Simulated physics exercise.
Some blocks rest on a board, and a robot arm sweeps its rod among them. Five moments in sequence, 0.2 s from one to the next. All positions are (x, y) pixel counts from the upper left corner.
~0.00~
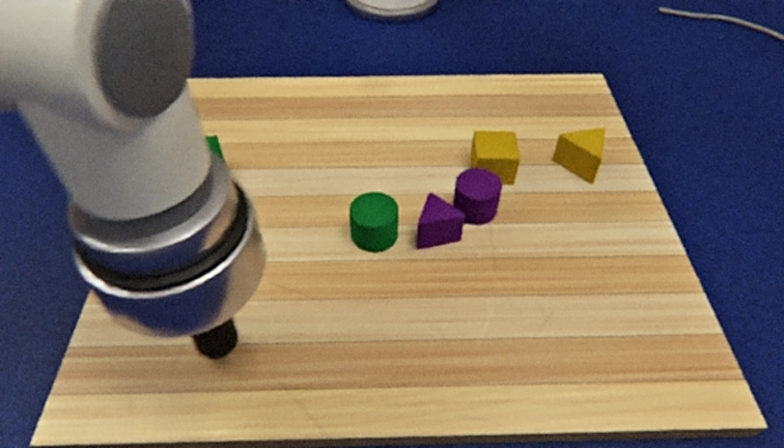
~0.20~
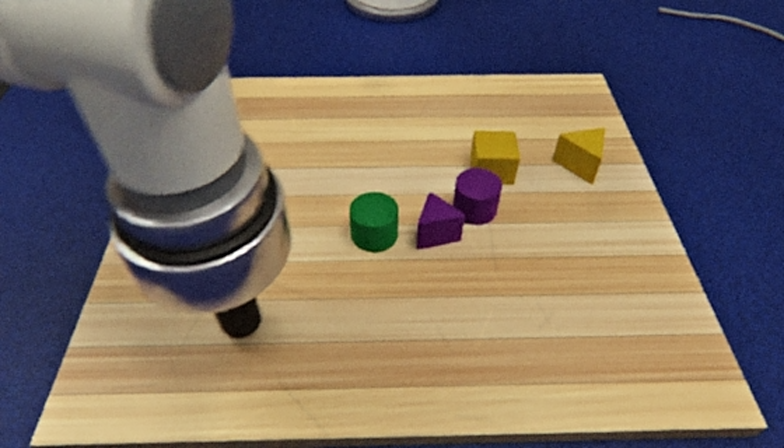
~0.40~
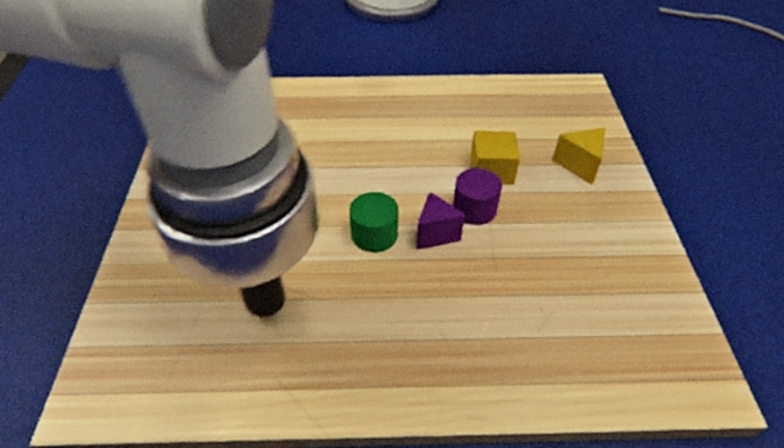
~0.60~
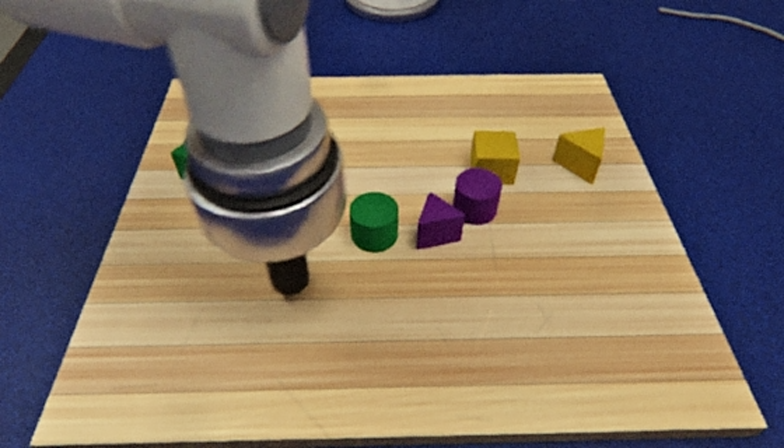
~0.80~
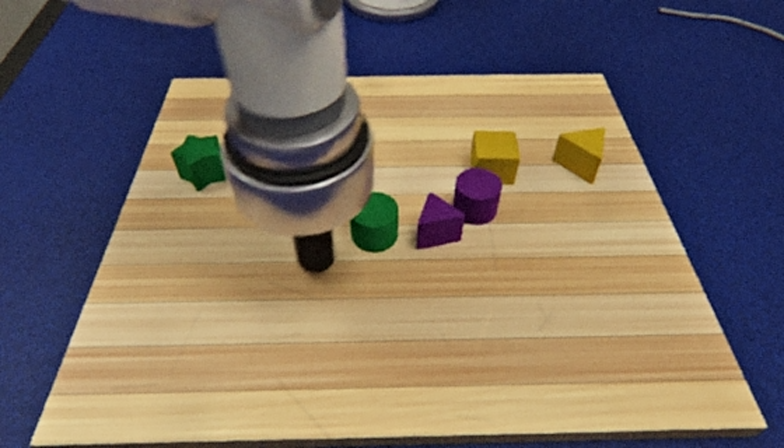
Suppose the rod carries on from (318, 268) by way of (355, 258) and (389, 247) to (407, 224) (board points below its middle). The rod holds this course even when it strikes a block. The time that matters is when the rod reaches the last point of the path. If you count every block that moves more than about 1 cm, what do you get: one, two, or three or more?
My prediction: One block.
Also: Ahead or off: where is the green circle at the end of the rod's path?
It is driven along in front.
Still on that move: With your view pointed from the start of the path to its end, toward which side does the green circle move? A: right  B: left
I'll go with B - left.
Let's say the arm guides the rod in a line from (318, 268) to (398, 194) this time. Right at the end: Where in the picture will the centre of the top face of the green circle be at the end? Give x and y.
Its top middle will sit at (437, 179).
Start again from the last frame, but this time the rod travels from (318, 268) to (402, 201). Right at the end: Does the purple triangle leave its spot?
Yes - that is the case.
The first path, step by step. One third of the way, rod at (354, 249); green circle at (379, 205).
Two thirds of the way, rod at (391, 237); green circle at (400, 190).
At the end, rod at (407, 214); green circle at (409, 168); purple triangle still.
